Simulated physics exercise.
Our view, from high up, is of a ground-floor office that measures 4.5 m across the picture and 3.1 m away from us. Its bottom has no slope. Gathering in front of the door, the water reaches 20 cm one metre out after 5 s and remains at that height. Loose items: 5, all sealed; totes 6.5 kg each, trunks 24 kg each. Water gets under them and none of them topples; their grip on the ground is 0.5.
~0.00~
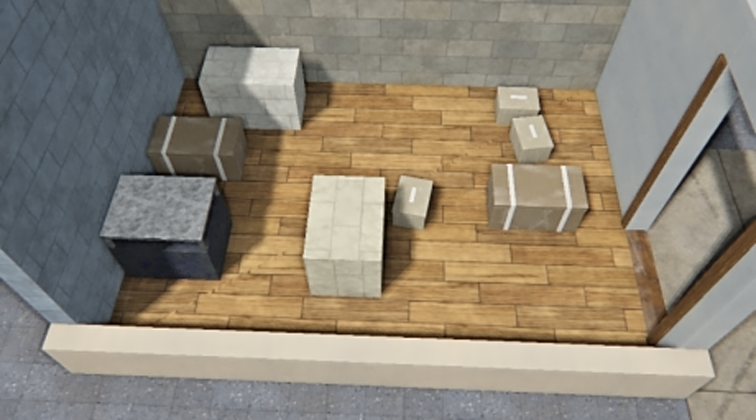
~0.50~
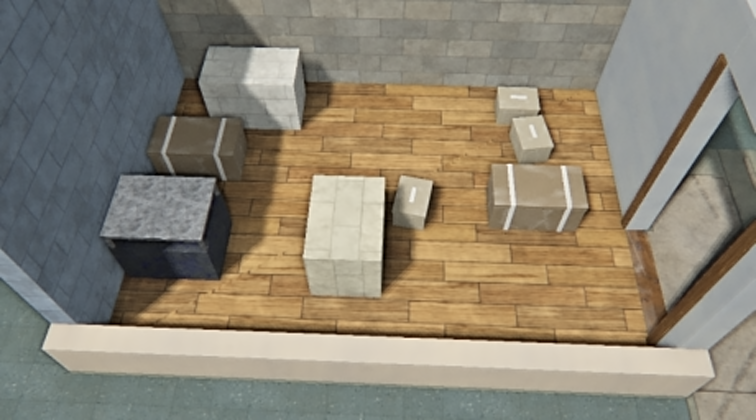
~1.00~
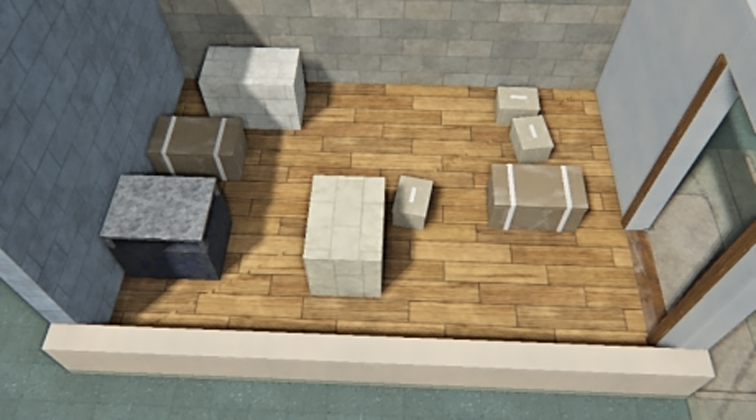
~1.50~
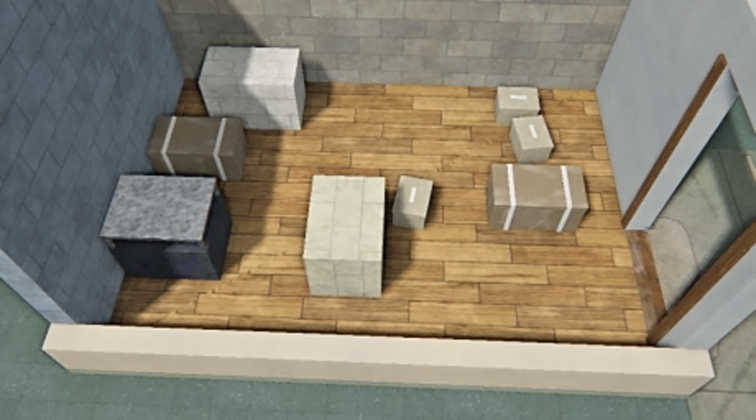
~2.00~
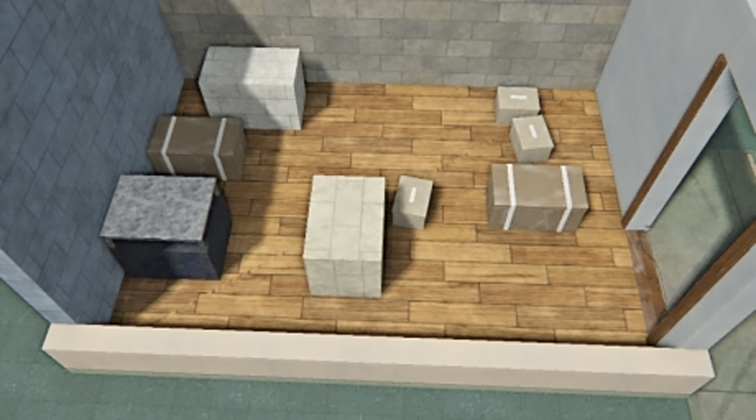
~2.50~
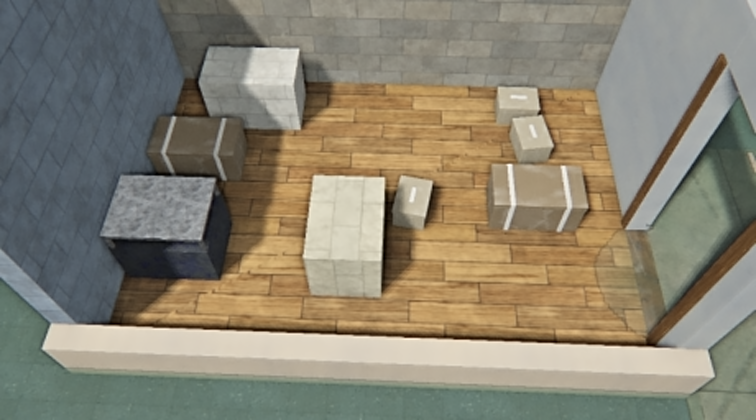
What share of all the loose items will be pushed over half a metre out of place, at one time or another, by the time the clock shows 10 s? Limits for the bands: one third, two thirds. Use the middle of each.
Band: Bottom, under one third.
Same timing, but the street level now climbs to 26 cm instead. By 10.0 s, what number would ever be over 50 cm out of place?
Under that setup the answer is 1.
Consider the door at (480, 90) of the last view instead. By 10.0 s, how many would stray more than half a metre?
So the tally would be 4.
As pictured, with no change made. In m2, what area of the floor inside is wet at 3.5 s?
Some 1.5 m2.
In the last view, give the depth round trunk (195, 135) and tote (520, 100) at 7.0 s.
0 and 2 cm.
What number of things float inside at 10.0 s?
At that instant the tally stands at 2.
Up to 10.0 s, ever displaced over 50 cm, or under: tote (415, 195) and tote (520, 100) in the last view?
In turn: Over, less.
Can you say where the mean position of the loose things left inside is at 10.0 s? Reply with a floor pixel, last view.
It sits at about (433, 142).
After 3.5 s 0 of 5 are over 50 cm from their spots; 0 afloat.
After 4.5 s 0 of 5 are over 50 cm from their spots; 0 afloat.
After 7.0 s 1 of 5 are over 50 cm from their spots; 0 afloat.
After 10.0 s 1 of 5 are over 50 cm from their spots, and 1 have been at some point; 2 afloat.
